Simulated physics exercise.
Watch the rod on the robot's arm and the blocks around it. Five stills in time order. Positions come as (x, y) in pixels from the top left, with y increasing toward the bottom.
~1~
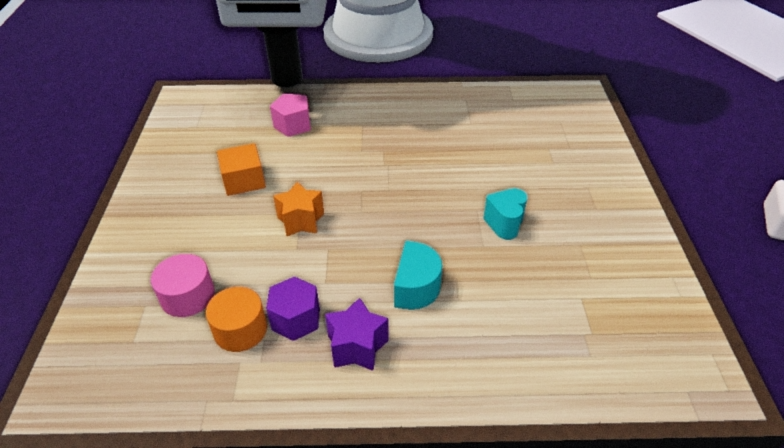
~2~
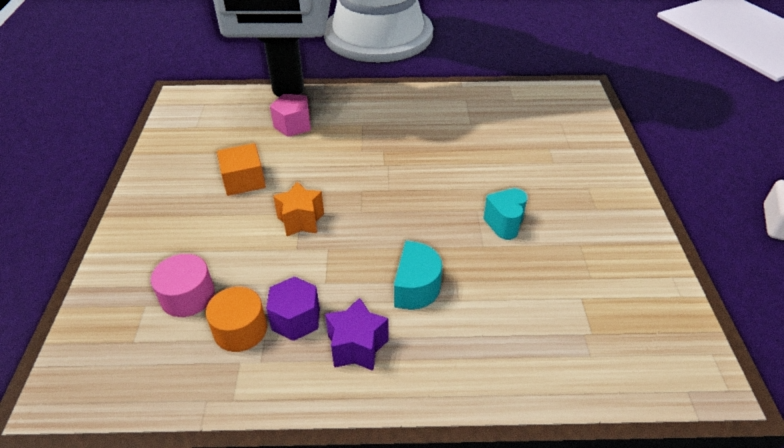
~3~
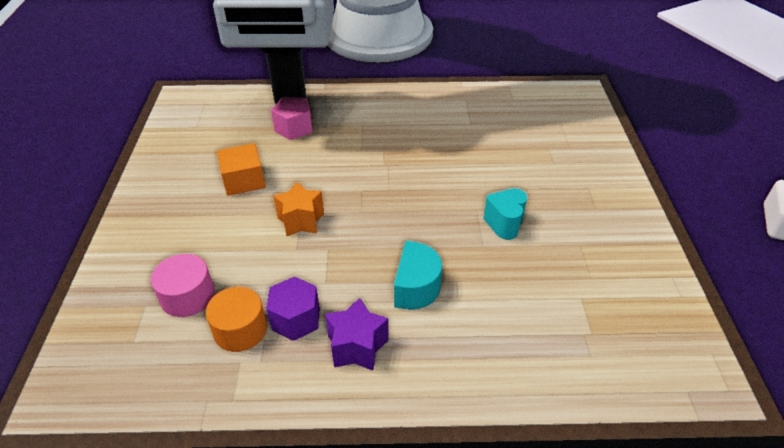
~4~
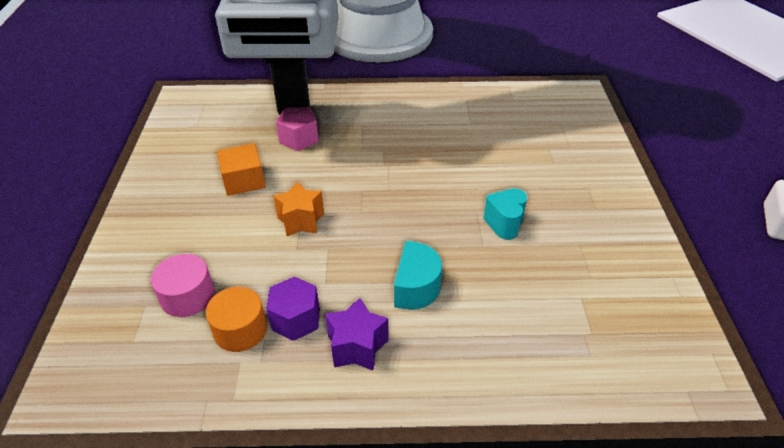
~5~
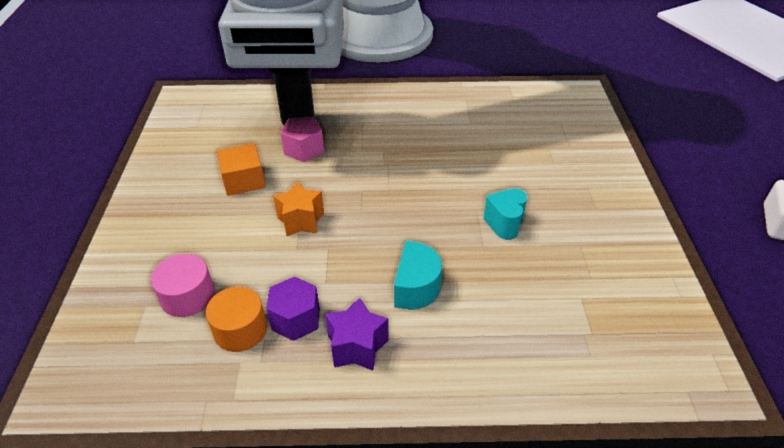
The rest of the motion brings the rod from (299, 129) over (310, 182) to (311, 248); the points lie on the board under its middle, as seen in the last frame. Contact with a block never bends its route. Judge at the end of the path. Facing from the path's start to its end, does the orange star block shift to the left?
In short: No.
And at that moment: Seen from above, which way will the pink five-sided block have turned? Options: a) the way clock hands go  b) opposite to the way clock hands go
That would be b.
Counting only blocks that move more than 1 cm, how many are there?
Blocks that move over 1 cm: Two.
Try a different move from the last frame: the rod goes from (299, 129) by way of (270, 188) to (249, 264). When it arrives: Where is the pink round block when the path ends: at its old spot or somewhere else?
From what I can tell, it will keep its place.
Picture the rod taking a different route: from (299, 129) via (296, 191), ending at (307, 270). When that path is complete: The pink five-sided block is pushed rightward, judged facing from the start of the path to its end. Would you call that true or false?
The statement is false.
What follows on the original path. One third of the way, rod at (307, 156); pink five-sided block at (316, 163), turned 15° anticlockwise.
Two thirds of the way, rod at (309, 195); orange star block at (294, 210), turned 35° clockwise; pink five-sided block at (334, 199), turned 40° anticlockwise.
At the end, rod at (310, 241); orange square piece still; orange star block at (276, 246), turned 90° clockwise; pink five-sided block at (351, 218), turned 85° anticlockwise.
